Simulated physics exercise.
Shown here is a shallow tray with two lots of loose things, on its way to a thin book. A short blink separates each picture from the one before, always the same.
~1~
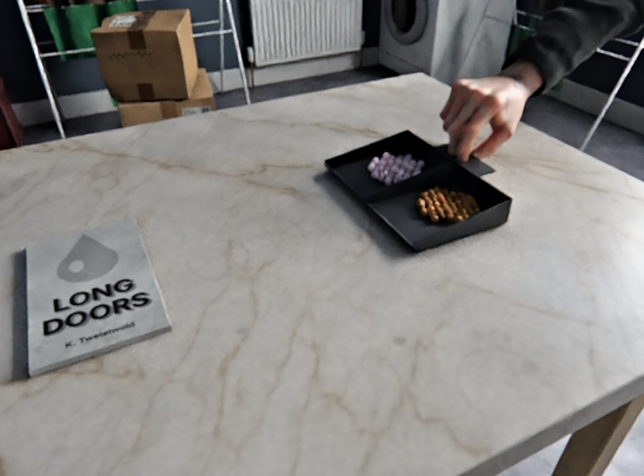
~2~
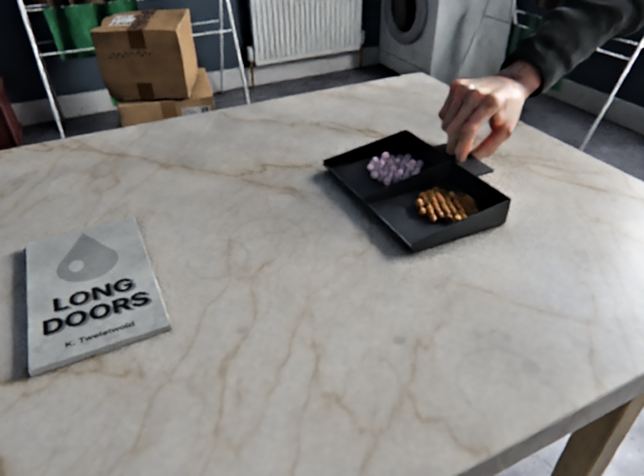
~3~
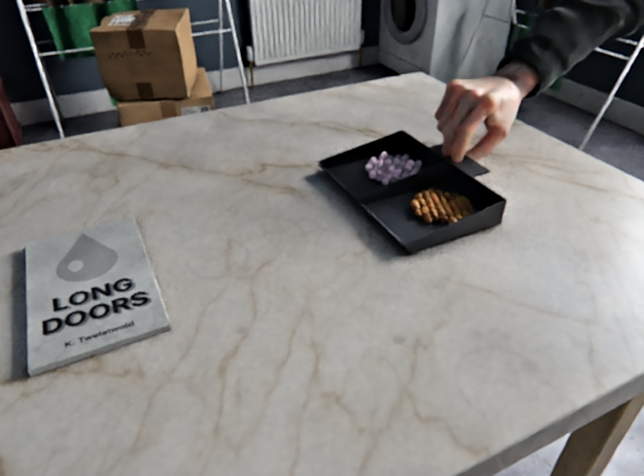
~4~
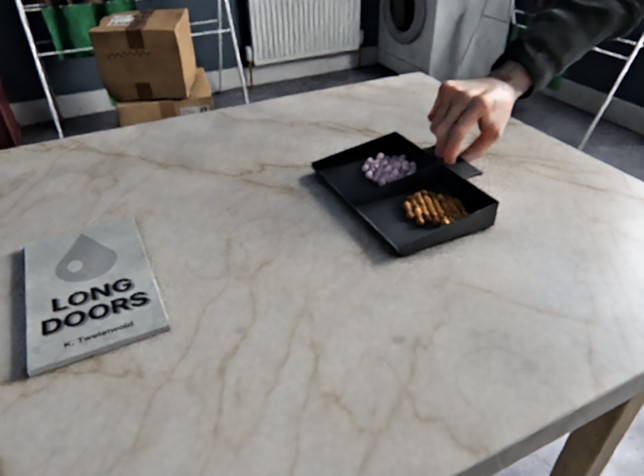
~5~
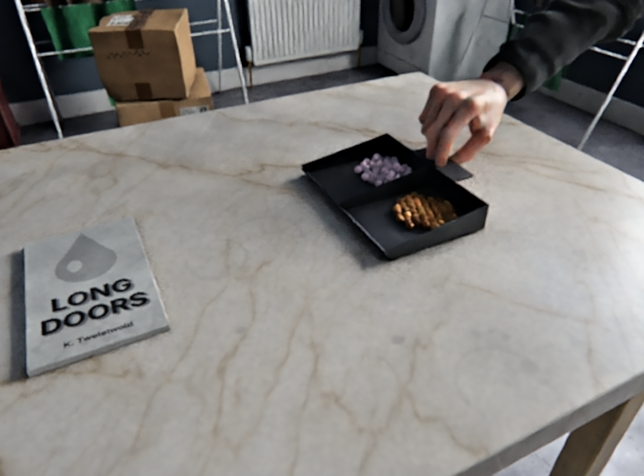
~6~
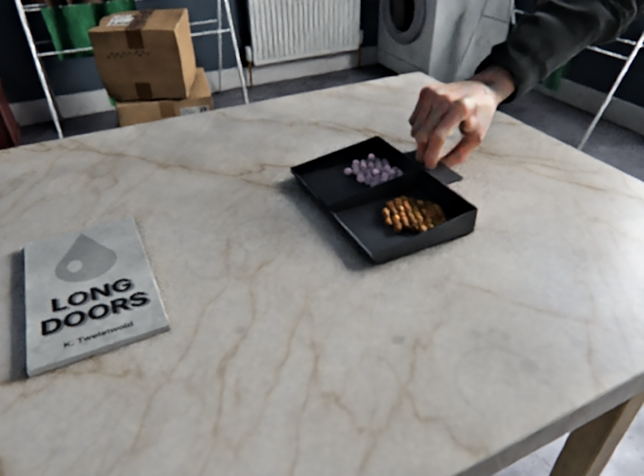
On a pale marble-patterned table in a room with a radiator and cardboard boxes behind, a hand grips the far edge of a black divided tray holding small purple pieces and golden-brown ones. The tray barely shifts at first, then the hand slides it a short way left, toward the grey book.
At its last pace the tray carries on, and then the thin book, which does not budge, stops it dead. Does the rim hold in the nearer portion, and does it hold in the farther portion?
Nearer portion - yes, held in; farther portion - yes, held in.
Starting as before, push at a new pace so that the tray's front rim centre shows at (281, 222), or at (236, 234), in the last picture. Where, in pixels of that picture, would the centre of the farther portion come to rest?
It would come to rest near (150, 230) the first time and near (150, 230) the second.
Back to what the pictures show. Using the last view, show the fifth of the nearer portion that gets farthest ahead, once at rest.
Around (200, 279).
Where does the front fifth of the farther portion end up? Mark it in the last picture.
Roughly at (151, 231).
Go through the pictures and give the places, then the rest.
In the first picture, front rim near (362, 200), at rest; thin book near (96, 311); nearer portion near (451, 206), some roasted chickpeas; farther portion near (394, 170), some sugar pearls.
In the second picture, front rim near (361, 200), hardly any of the way covered; farther portion near (394, 169).
In the third picture, front rim near (356, 201), hardly any of the way covered; nearer portion near (445, 207).
In the fourth picture, front rim near (348, 203), a little of the way covered; farther portion near (389, 170).
In the fifth picture, front rim near (338, 206), a little of the way covered; nearer portion near (428, 212).
In the sixth picture, front rim near (326, 209), near a quarter of the way covered; thin book near (95, 311); nearer portion near (417, 215); farther portion near (376, 173).
Then, 0.34 s on from there, tray still sliding, front rim near (248, 231); nearer portion all inside; farther portion all inside.
Then, 0.78 s on from there, tray stopped at the thin book; nearer portion all inside, moved towards the front rim; farther portion all inside.
Then, 0.99 s on from there, tray stopped at the thin book; nearer portion all inside, moved towards the front rim; farther portion all inside, moved towards the front rim.
In the end, tray stopped at the thin book; nearer portion all inside, moved towards the front rim; farther portion all inside, moved towards the front rim.
